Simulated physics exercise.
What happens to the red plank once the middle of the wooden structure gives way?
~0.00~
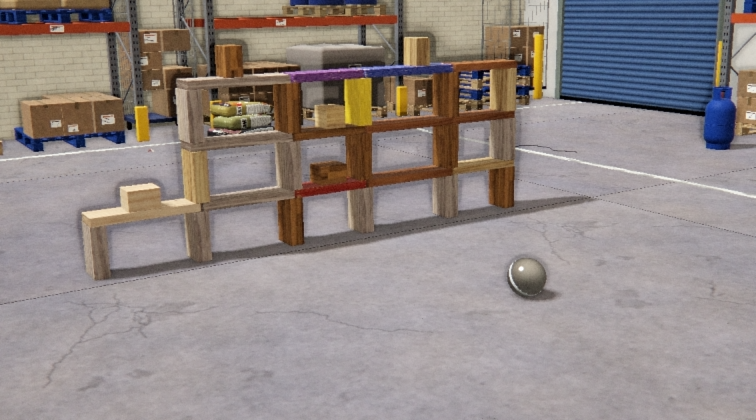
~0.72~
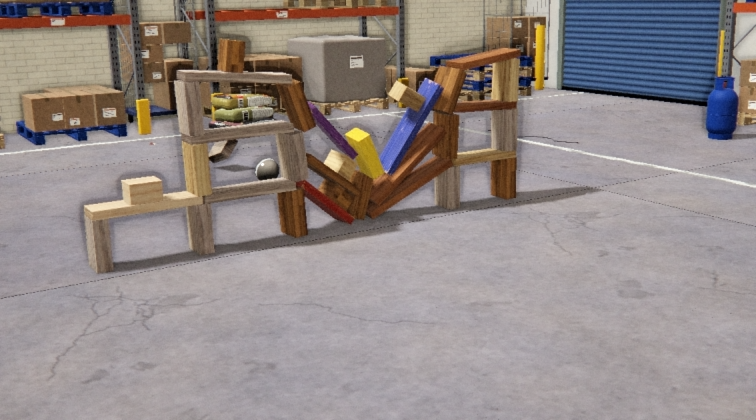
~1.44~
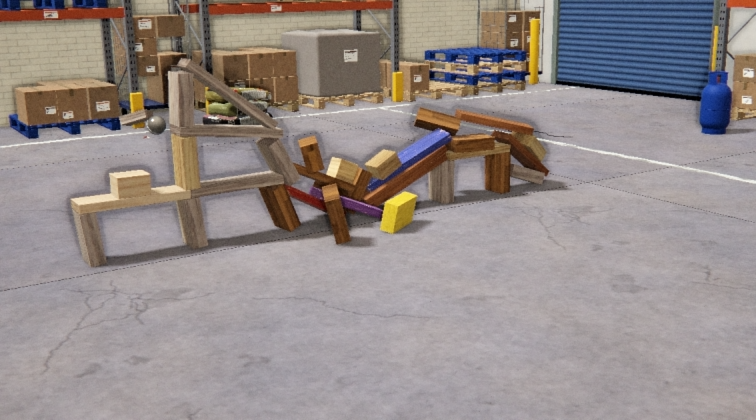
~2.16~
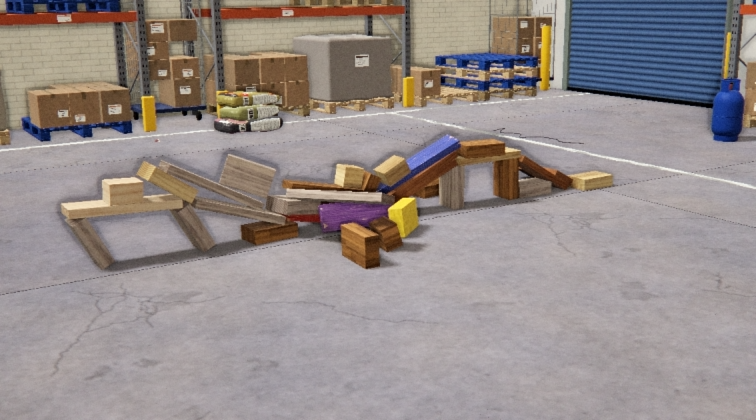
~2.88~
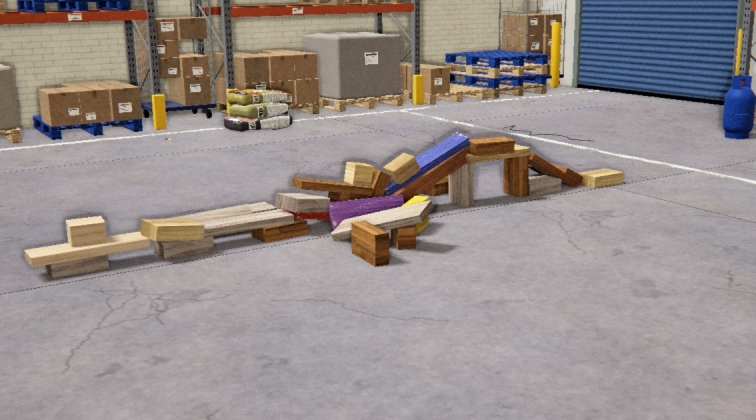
The red plank falls, tilting down as the middle caves in and ending up low among the collapsed pieces.
